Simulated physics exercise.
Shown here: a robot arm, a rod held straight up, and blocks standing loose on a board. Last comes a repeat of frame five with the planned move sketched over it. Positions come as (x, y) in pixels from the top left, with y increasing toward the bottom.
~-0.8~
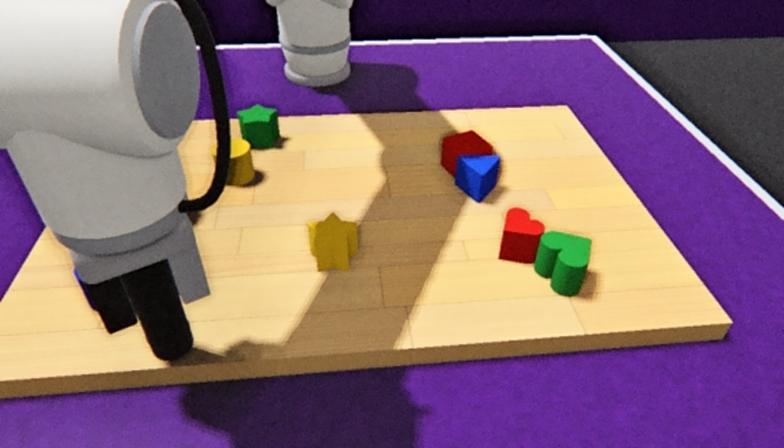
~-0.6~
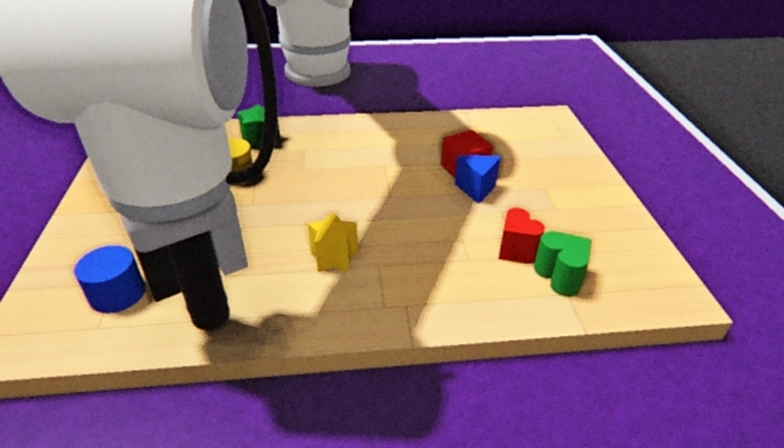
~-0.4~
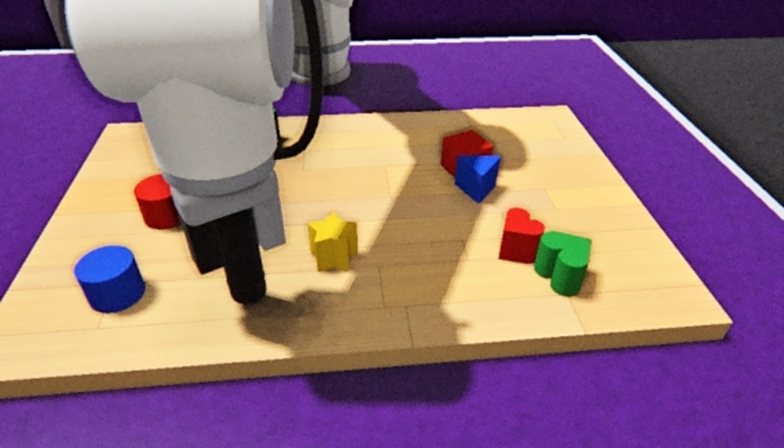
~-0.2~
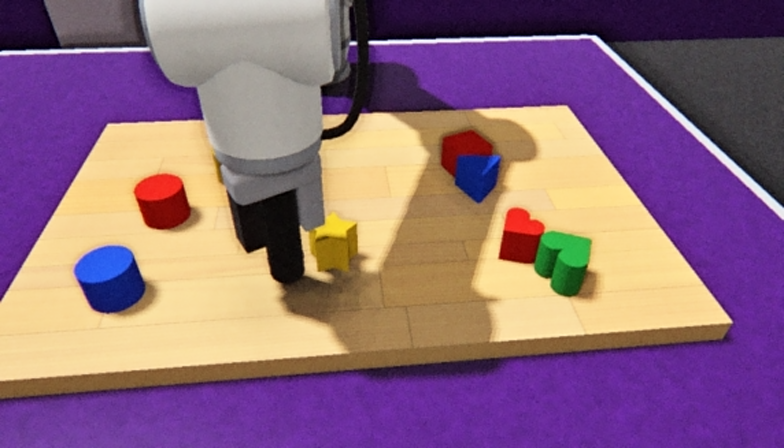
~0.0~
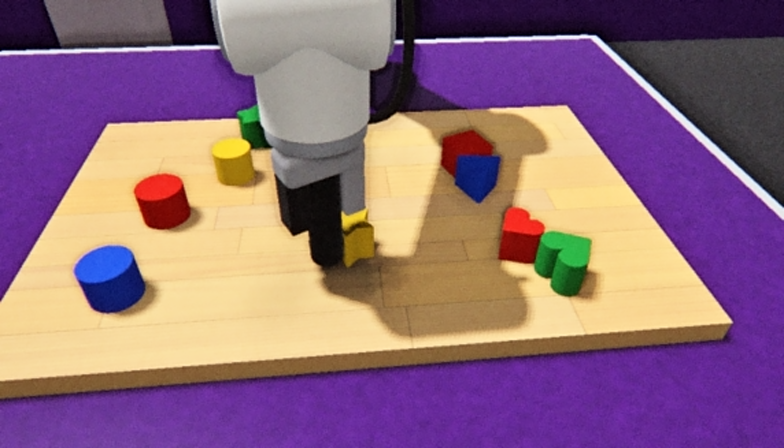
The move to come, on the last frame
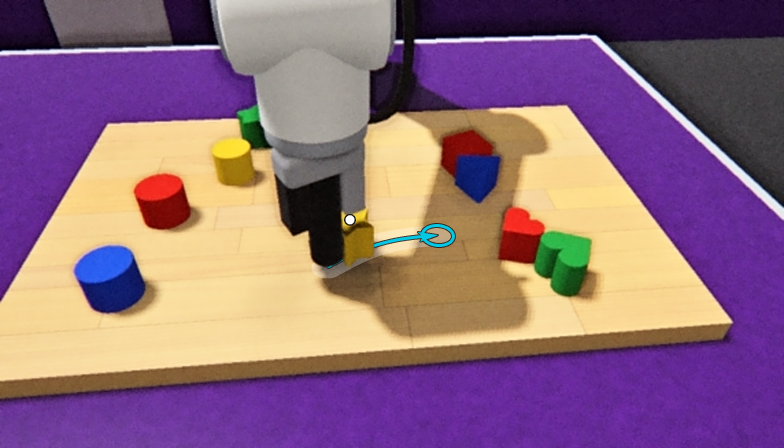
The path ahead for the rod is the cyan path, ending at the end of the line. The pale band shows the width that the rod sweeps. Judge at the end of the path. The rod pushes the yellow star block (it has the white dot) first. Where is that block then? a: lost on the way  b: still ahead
It's a.
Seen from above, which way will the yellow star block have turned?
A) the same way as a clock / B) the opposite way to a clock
B - the opposite way to a clock.
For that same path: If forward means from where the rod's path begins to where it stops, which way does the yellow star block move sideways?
Goes left.
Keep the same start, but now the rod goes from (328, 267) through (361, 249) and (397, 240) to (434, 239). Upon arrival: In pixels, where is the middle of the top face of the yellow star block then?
Its top middle is near (409, 190).
Drawn move, from (328, 267) via (363, 250) and (400, 239), ending at (438, 235); the dot is on the yellow star block.
The first path, step by step. One third of the way, rod (363, 239); yellow star block (383, 203).
Two thirds of the way, rod (402, 229); yellow star block (406, 190), turned 35° anticlockwise.
At the end, rod (439, 225); yellow star block (412, 188), turned 60° anticlockwise; red heart-shaped block still.
